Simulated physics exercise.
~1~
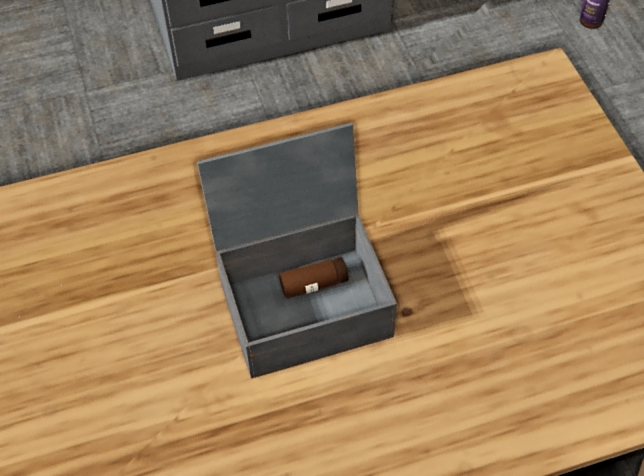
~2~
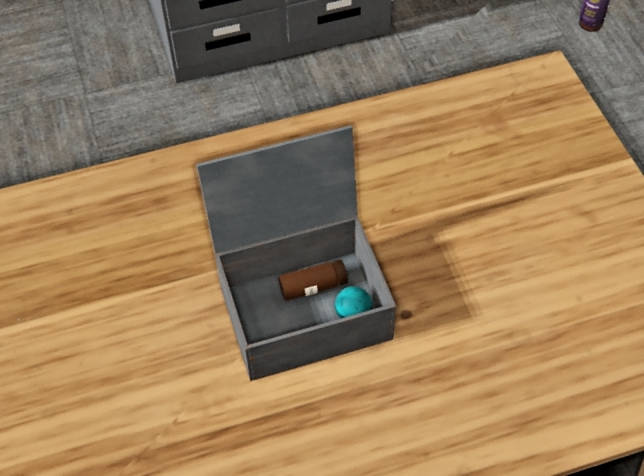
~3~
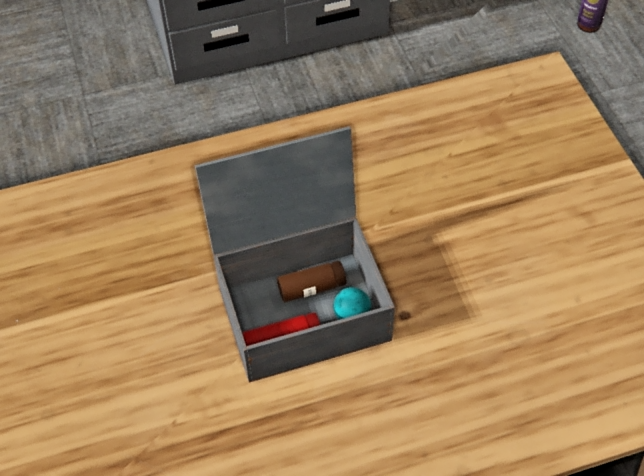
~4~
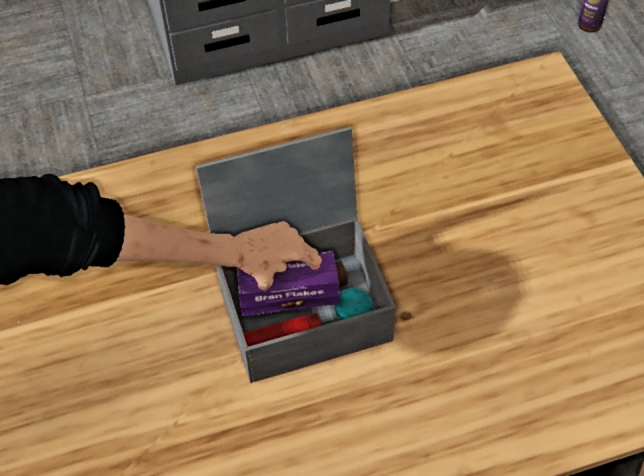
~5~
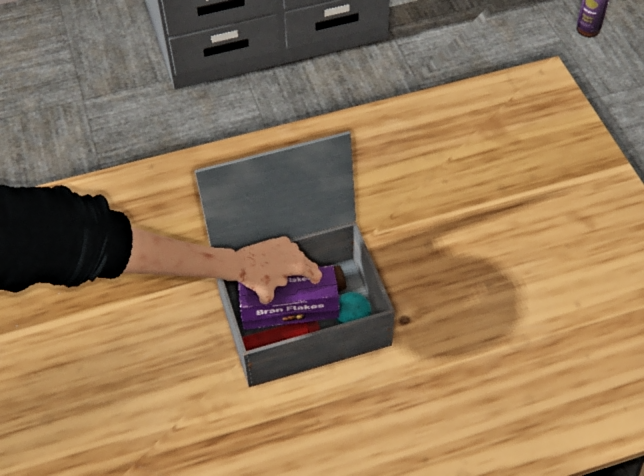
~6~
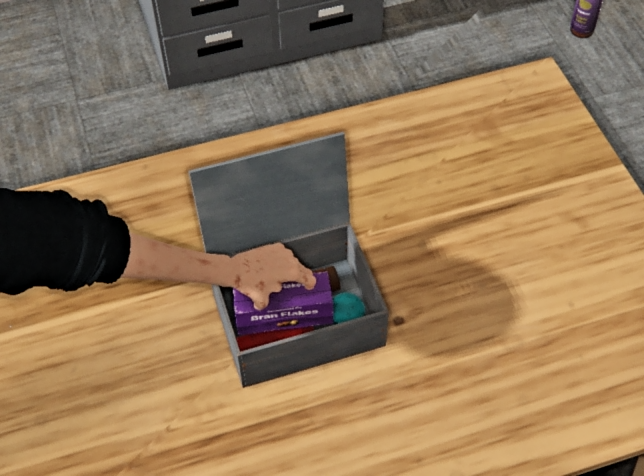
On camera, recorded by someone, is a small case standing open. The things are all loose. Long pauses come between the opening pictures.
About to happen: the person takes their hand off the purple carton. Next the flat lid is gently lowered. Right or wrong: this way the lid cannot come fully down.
Wrong, the lid comes fully down.
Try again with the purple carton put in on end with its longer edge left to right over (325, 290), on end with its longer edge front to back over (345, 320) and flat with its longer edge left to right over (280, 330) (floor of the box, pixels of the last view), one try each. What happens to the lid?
Okay, so first it doesn't close, then it closes properly, and last it closes properly.
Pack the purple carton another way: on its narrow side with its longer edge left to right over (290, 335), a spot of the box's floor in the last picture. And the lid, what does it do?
In that case, no gap is left.
Then, 0.40 s on from there, purple carton turned 42° from how it was put near (285, 314); red shaker shifted about its own width.
Then, 1.30 s on from there, lid 79° above the rim; purple carton on its side near (283, 311); red shaker shifted a little; brown shaker shifted a little.
Then, 1.70 s on from there, lid 48° above the rim; purple carton on its side near (283, 311); red shaker shifted a little; brown shaker shifted a little.
Then, 2.00 s on from there, lid 15° above the rim; purple carton on its side near (283, 311); red shaker shifted a little; brown shaker shifted a little.
In the end, lid shut; toppled in the box, purple carton; the other 3 unmoved. At the end, from the last picture's camera, purple carton near (283, 311).
